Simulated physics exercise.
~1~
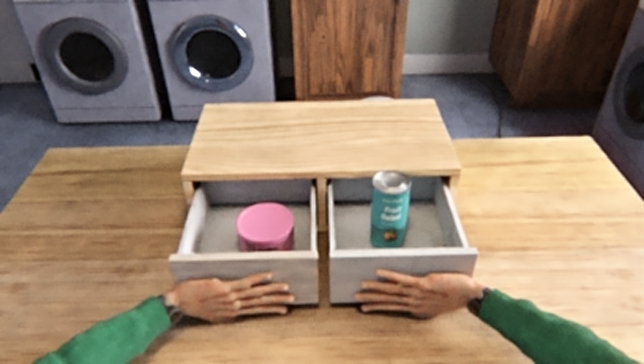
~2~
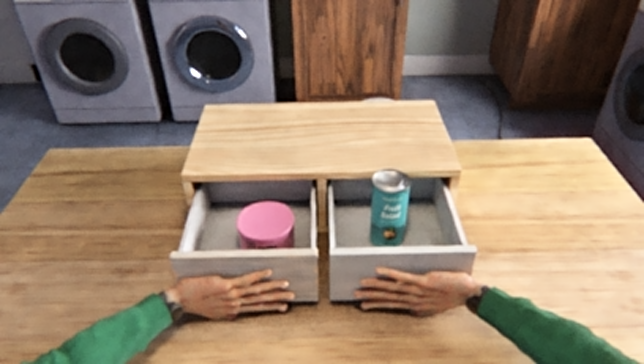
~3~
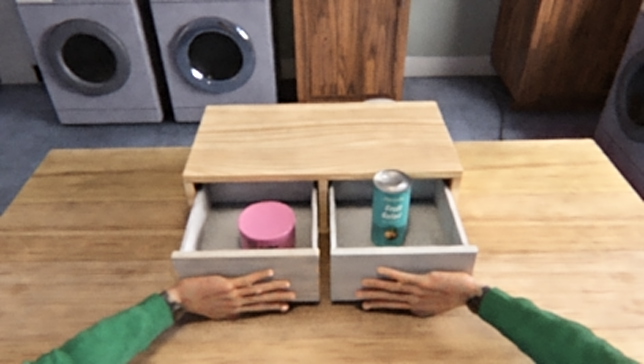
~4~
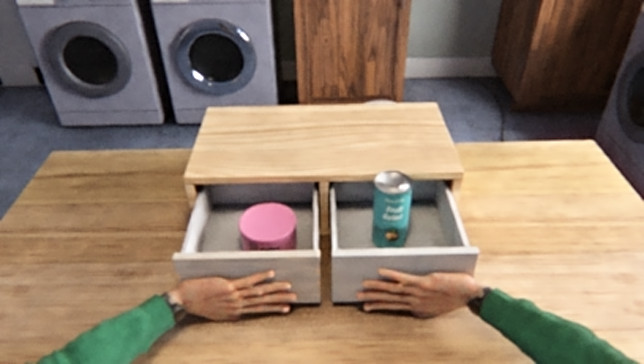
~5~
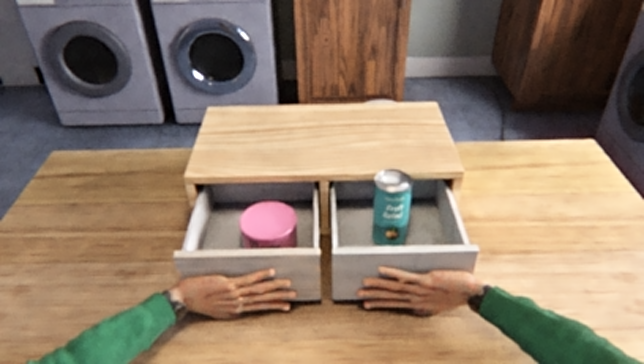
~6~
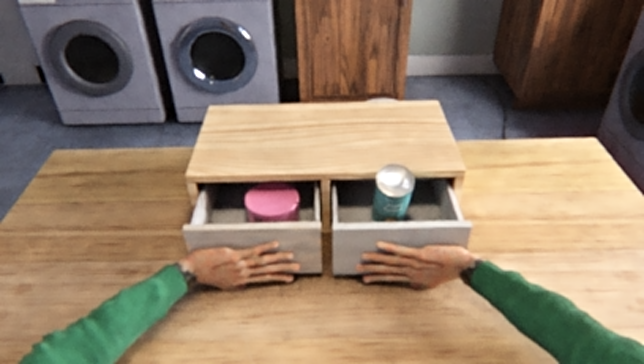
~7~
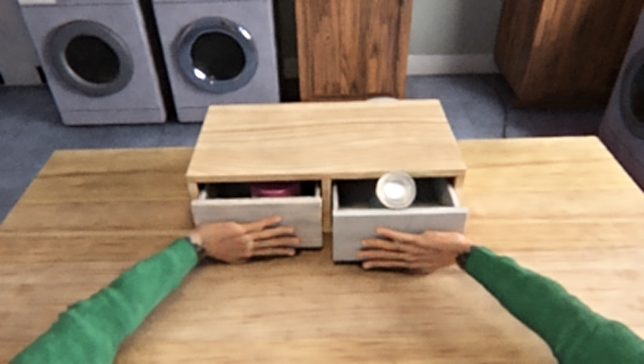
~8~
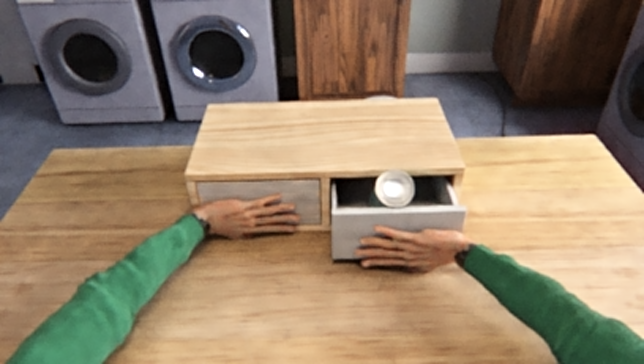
In a room with front-loading washing machines along the back, a wooden table is seen from above its near edge, as if by the person whose green-sleeved arms reach in. On it sits a pale wooden chest with two grey drawers pulled open, a pink tub in the left and an upright turquoise tin in the right. The hands rest on the drawer fronts, then push both inward together, and the tin tips over toward the viewer. The left drawer slides fully shut, hiding the tub, while the right stops partway and stays ajar, the leaning tin's pale end showing.
